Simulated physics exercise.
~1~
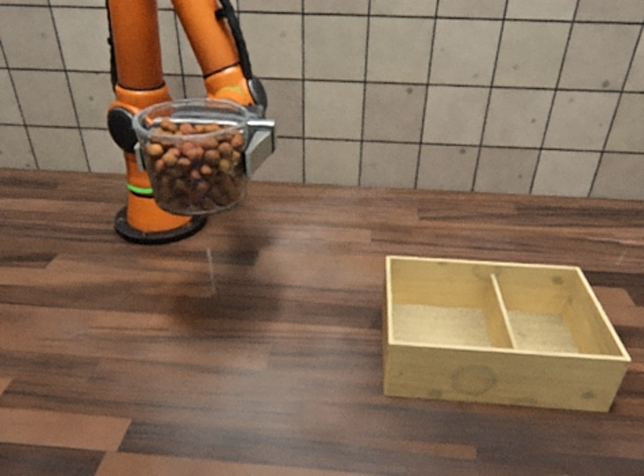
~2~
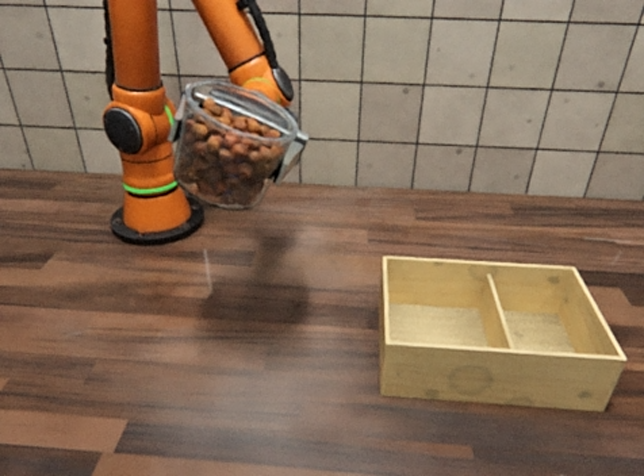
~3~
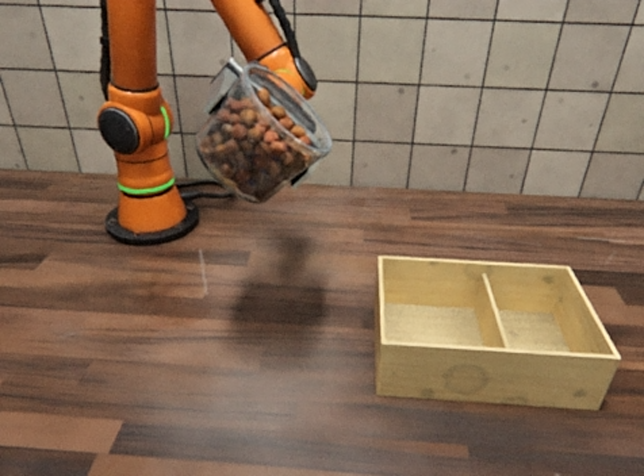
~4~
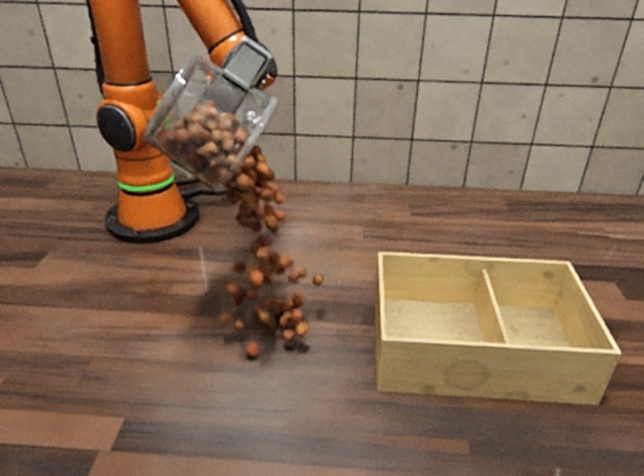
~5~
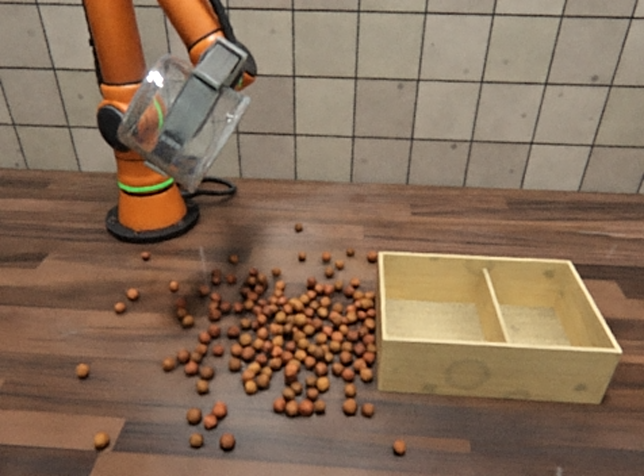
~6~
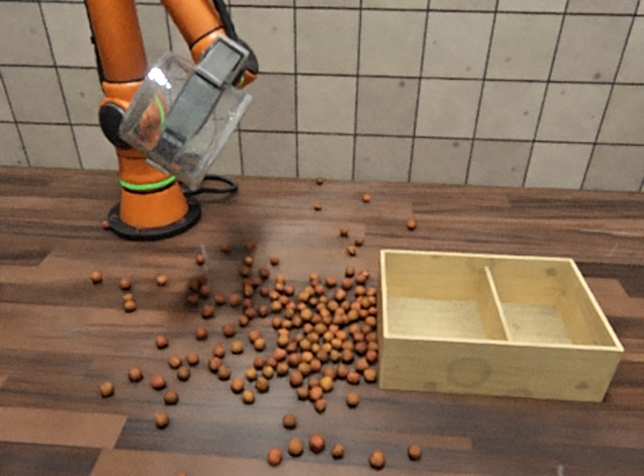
In this clip, an orange robot arm moves a clear tumbler of hazelnuts to the right while tilting it, then draws back left and tips it over, spilling the nuts onto the wooden table, where they scatter beside a divided box that stays empty.
